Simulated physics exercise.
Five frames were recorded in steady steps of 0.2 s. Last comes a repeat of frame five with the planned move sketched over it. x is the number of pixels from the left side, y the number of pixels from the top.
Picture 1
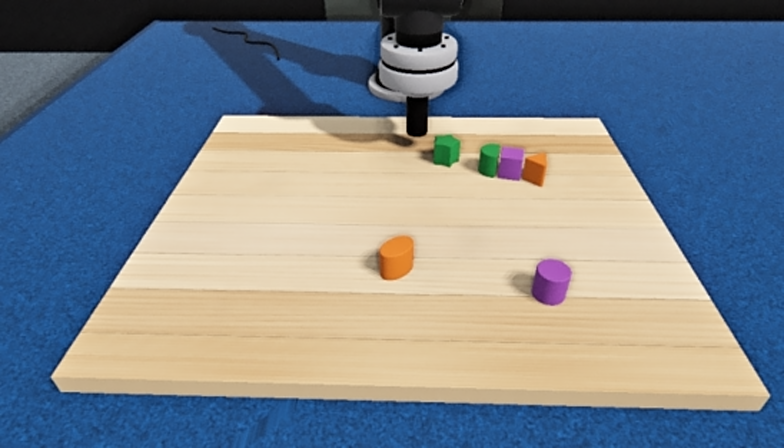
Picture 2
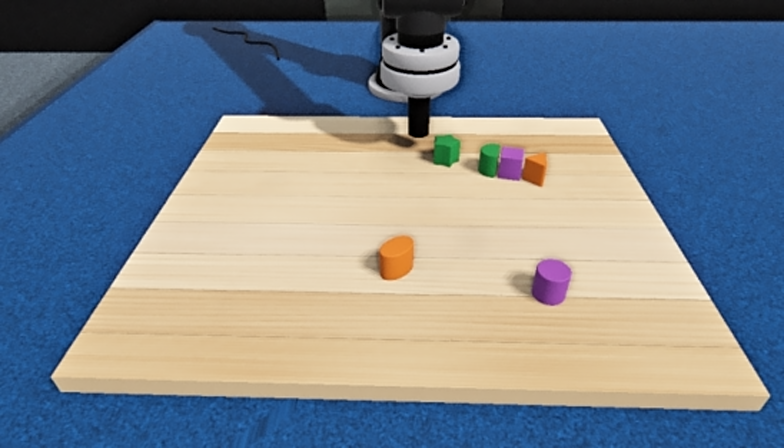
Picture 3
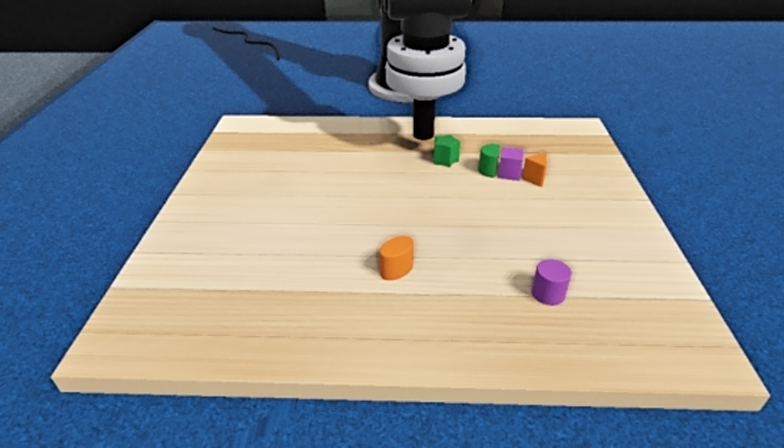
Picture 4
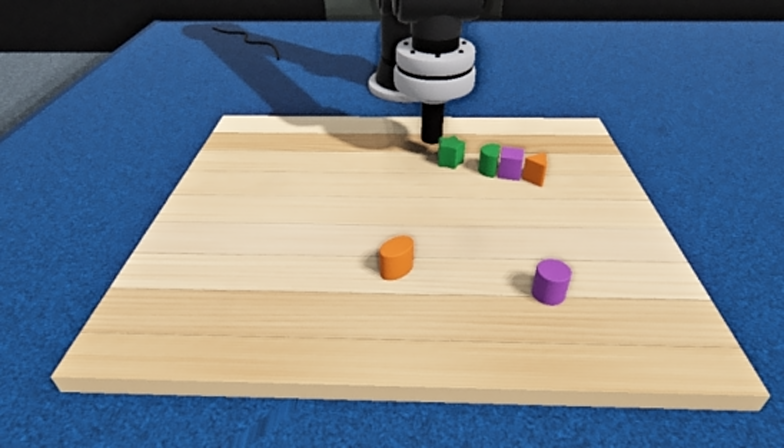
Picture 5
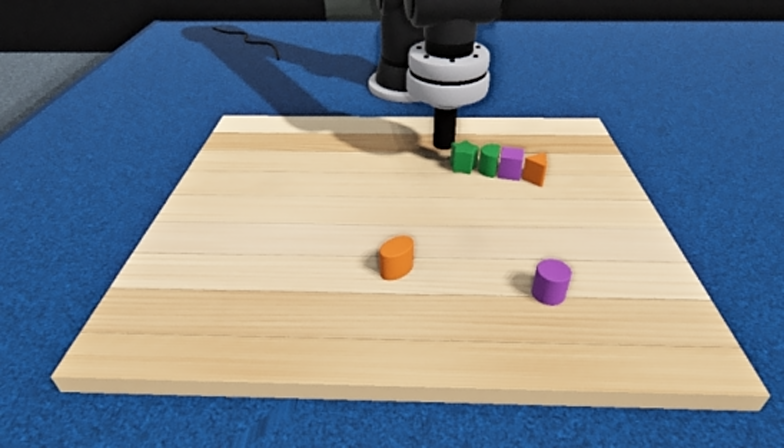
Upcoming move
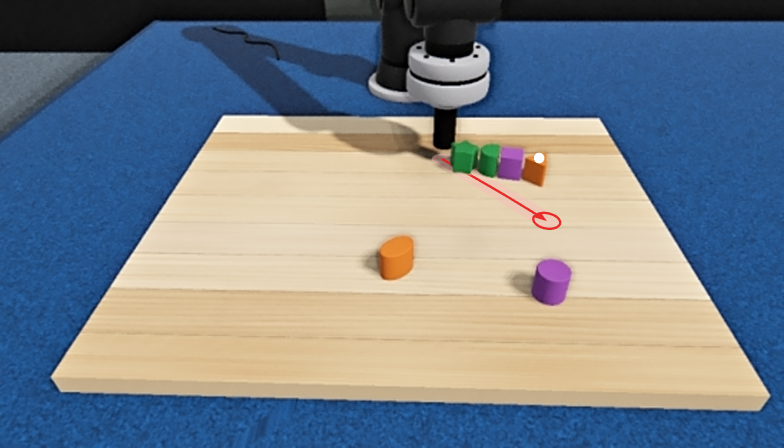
A robot arm moves right and pushes the green star block up to the other blocks.
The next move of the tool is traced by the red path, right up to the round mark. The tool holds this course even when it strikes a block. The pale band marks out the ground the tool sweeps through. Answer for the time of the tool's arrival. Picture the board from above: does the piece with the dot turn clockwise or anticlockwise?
It spins with the clock.
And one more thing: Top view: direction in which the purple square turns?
Counterclockwise from above.
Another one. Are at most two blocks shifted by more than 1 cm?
No, I don't think so.
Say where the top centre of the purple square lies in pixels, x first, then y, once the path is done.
I'd say the purple square ends with its top centre at (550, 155).
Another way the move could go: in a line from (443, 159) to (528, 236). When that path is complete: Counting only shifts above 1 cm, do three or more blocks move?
Yes, that is what happens.
The line goes from (443, 159) directly to (547, 221); the dot is on the orange three-sided block.
On the path given first. One third of the way, tool at (476, 163); green star block at (501, 162), turned 50° anticlockwise; green half-round block at (519, 156), turned 20° anticlockwise; purple square at (539, 156), turned 20° anticlockwise; orange three-sided block at (566, 160).
Two thirds of the way, tool at (511, 182); green star block at (540, 173), turned 115° anticlockwise; green half-round block at (536, 160), turned 50° anticlockwise; purple square at (551, 155), turned 45° anticlockwise; orange three-sided block at (576, 158), turned 60° clockwise.
At the end, tool at (550, 205); green star block at (548, 177), turned 175° anticlockwise; green half-round block at (536, 160), turned 50° anticlockwise; purple square at (551, 155), turned 45° anticlockwise; orange three-sided block at (576, 158), turned 60° clockwise.
